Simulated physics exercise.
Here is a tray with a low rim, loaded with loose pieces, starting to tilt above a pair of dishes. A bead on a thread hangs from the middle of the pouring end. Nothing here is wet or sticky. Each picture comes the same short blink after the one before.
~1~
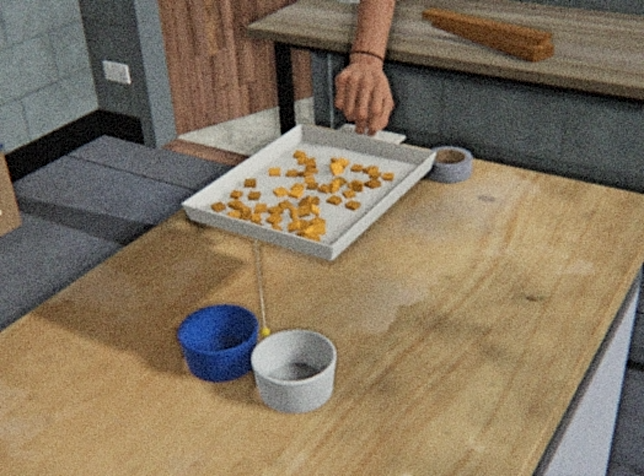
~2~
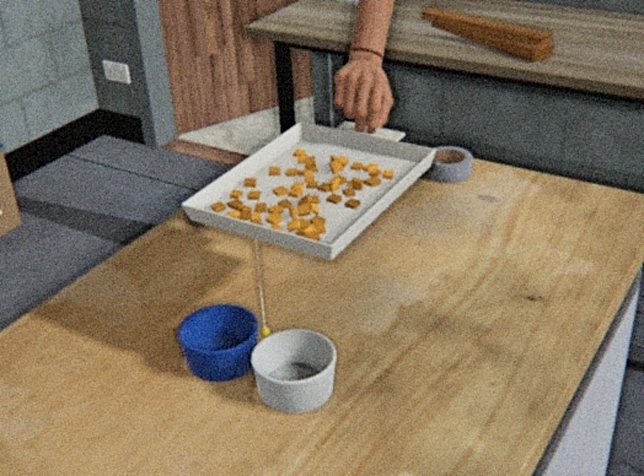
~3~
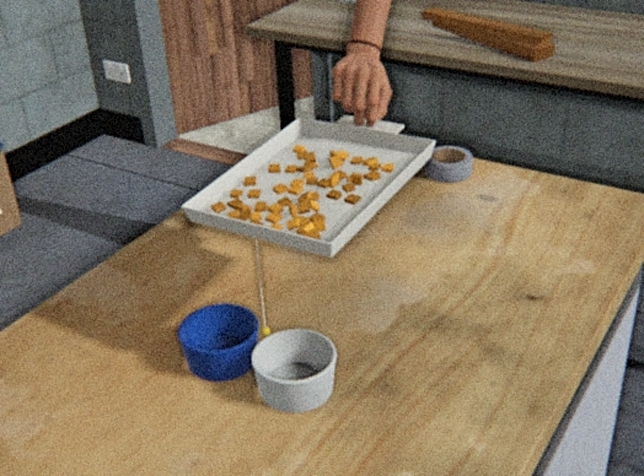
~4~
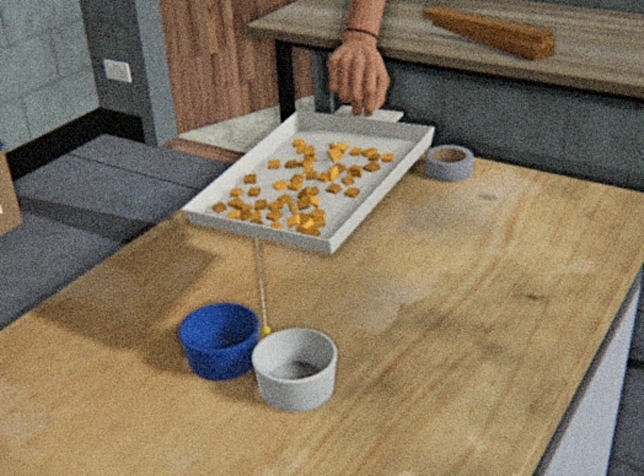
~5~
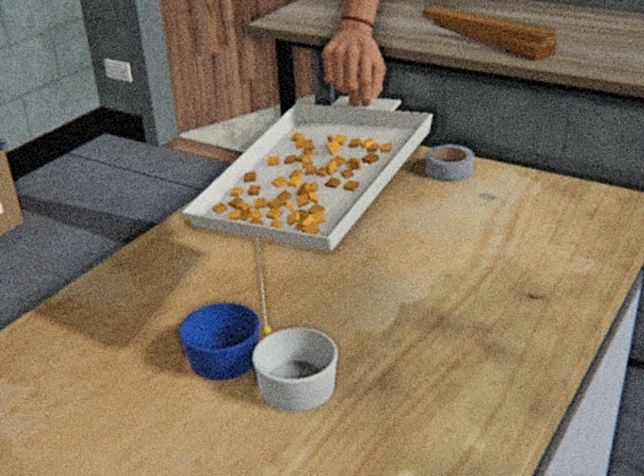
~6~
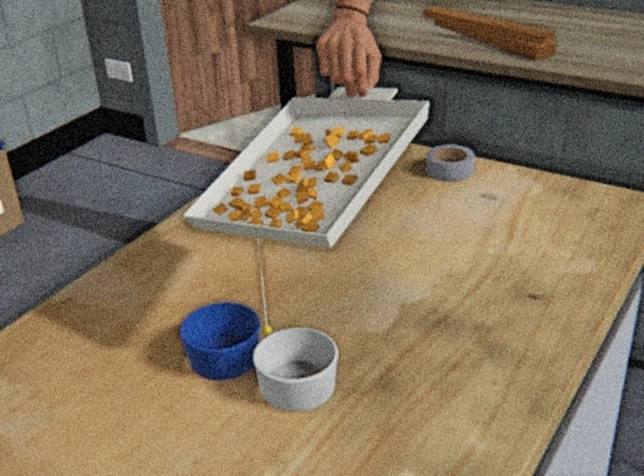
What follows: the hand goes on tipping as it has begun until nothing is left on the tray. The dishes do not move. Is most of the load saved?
In the dishes lies the larger part of it.
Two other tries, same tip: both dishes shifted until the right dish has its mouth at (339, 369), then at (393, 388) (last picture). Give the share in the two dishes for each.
Near 10 % and 0 %.
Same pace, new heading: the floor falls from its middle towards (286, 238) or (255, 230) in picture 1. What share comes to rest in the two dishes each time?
The first gives 40 %, the second 20 %.
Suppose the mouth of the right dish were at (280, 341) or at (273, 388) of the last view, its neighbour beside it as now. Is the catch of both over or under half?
One: Over half. Two: Not half.
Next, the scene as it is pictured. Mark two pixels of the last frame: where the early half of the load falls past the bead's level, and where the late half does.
Around (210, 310) and then (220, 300).
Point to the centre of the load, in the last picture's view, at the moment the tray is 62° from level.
Roughly at (243, 198).
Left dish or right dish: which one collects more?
That is the left one.
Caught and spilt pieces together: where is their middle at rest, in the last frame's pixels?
Roughly at (216, 345).
Shortly afterwards, tray tipped steeply; the whole lot on the tray.
Next, tray tipped past a quarter turn; near half on the tray; near a quarter in the left dish; near a quarter in the air.
Some moments later, tray tipped past a quarter turn; the bulk in the left dish; a little outside both.
In the end, tray tipped past a quarter turn; none at all in the right dish; the bulk in the left dish; a little outside both.
